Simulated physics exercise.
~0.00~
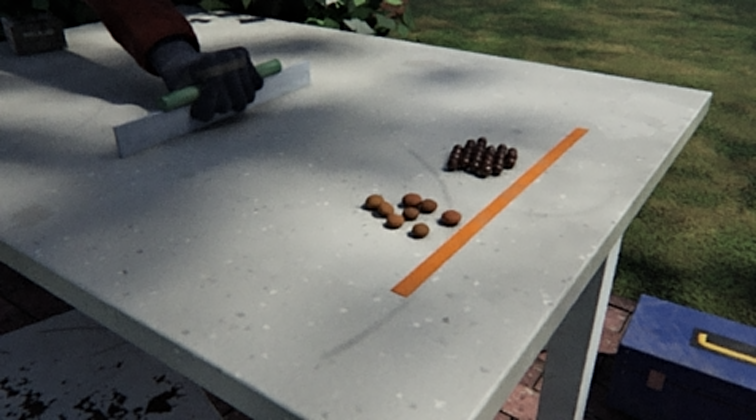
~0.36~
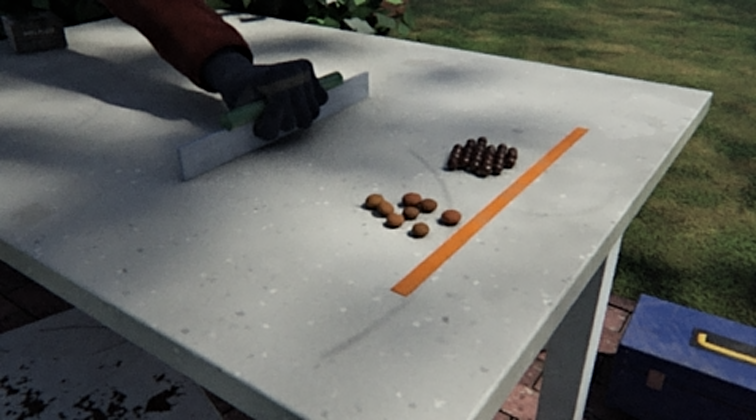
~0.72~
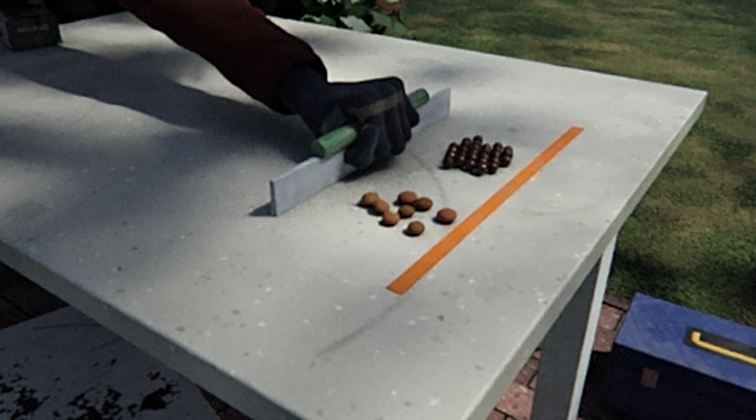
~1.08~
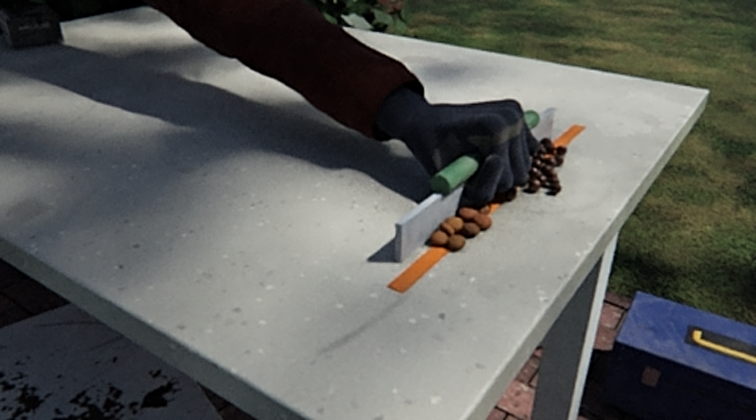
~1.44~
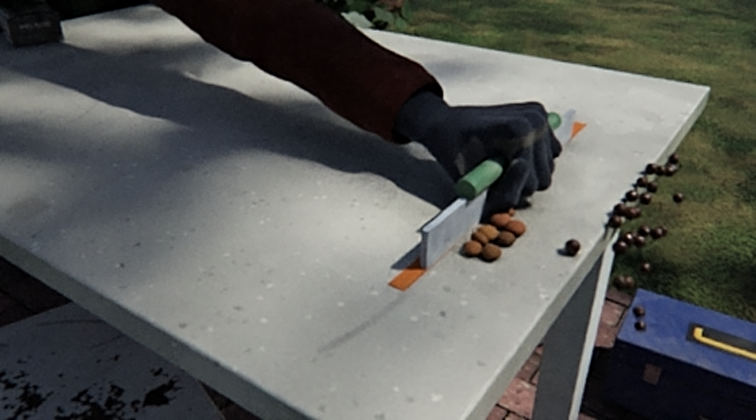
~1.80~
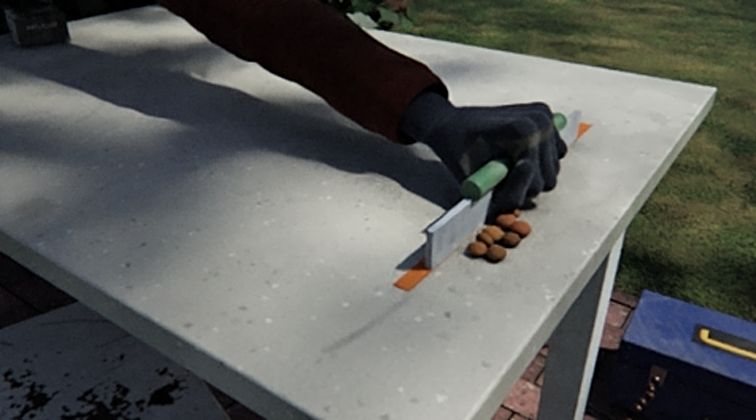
A dark-gloved hand in a dark red sleeve grips a scraper with a green handle at the left of a pale speckled outdoor table, seen from above at a slight angle. Ahead lie a few tan-brown pieces and a cluster of dark round beads, with orange tape beyond and a blue toolbox below at right. The hand slides the blade rightward until it meets both groups and pushes them across the tape. The blade stops on the tape, while the dark beads roll on and spill over the right edge. The brown pieces rest beside the blade, and no dark beads remain on the table.
